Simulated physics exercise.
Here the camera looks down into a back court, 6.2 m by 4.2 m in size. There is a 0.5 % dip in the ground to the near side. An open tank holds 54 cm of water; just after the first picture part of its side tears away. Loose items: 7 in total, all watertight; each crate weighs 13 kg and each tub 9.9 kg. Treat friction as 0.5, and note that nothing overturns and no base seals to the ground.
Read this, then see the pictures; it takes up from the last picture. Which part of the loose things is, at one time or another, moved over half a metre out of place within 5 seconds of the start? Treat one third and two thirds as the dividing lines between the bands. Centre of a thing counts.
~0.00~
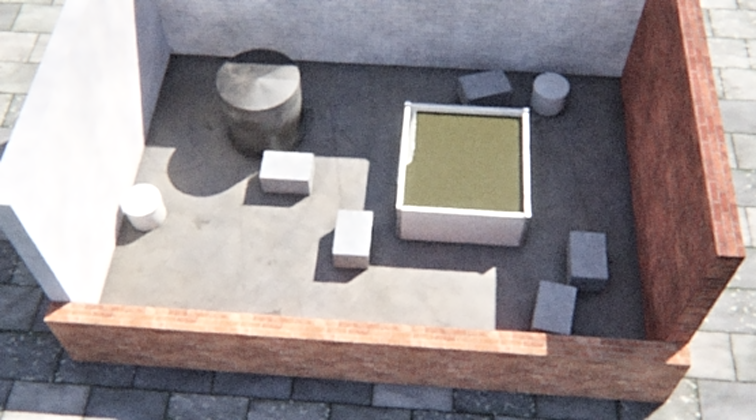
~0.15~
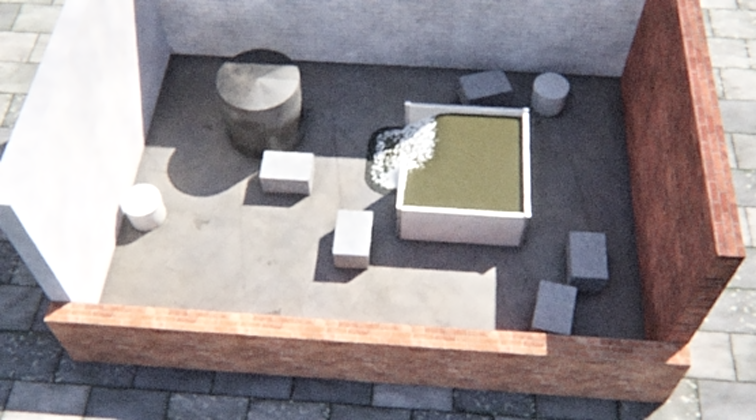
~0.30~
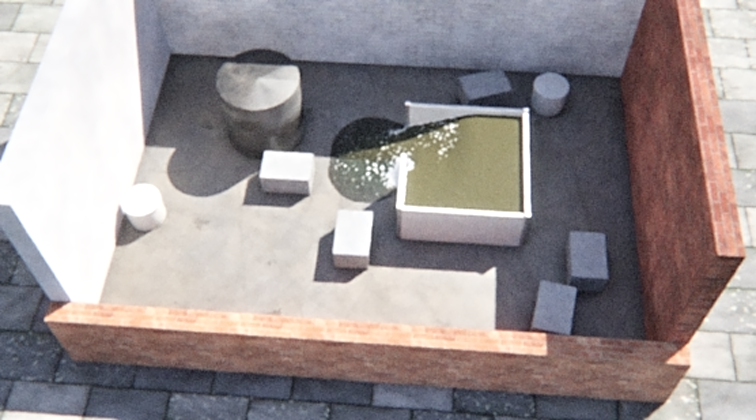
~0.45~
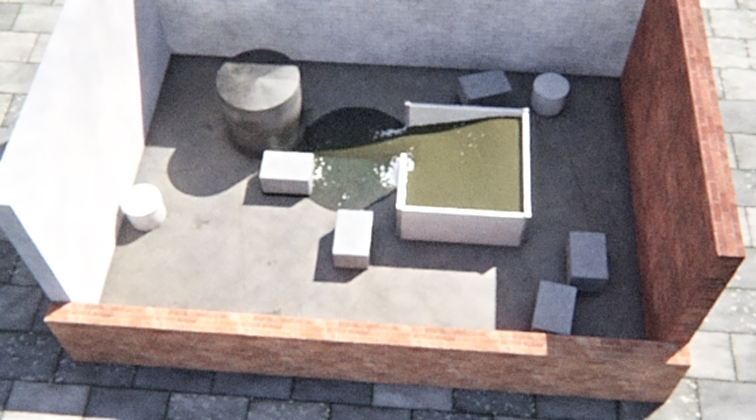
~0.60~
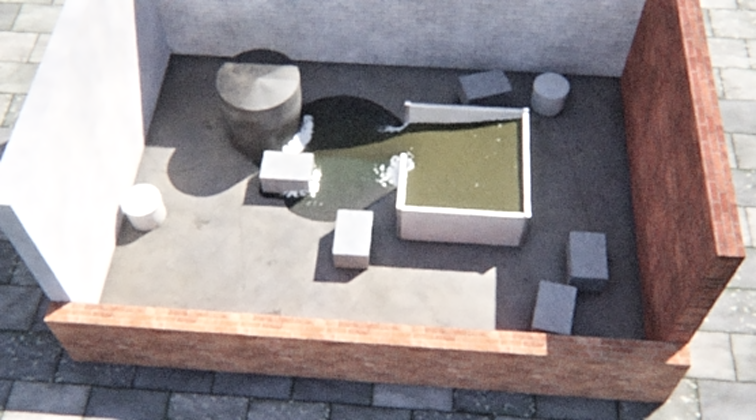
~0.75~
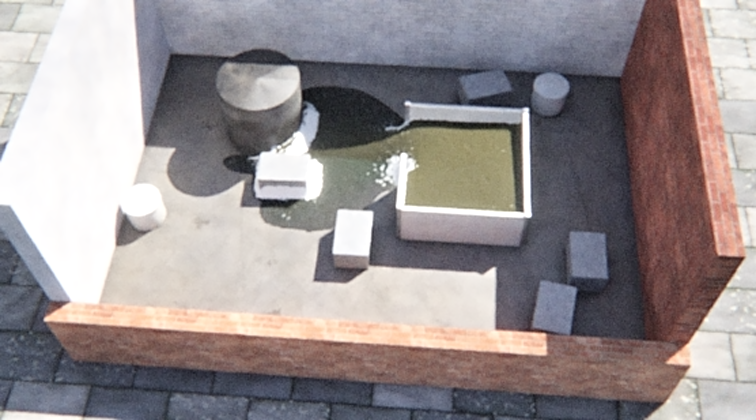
It is a low share, below a third.
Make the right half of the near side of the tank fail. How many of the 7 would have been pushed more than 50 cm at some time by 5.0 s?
In that case 3 of them.
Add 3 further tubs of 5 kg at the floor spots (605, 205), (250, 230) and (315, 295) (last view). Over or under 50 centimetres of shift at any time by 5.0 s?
Check, in order - not exceeded, exceeded, not exceeded.
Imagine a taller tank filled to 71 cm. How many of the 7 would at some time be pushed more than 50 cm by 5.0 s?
Result: 2.
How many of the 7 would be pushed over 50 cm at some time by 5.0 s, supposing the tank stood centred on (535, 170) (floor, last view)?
The answer would then be 2.
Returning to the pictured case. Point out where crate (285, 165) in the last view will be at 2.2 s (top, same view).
It ends up close to (125, 266).
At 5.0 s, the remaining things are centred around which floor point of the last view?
Mean floor pixel: About (428, 230).
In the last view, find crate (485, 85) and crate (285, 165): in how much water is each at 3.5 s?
I'd estimate 3 cm for the first and 15 cm for the second.
After 1.1 s 0 of 7 are over 50 cm from their spots; 0 afloat.
After 2.2 s 1 of 7 are over 50 cm from their spots; 1 afloat.
After 3.5 s 2 of 7 are over 50 cm from their spots; 2 afloat.
After 5.0 s 2 of 7 are over 50 cm from their spots, and 2 have been at some point; 2 afloat.
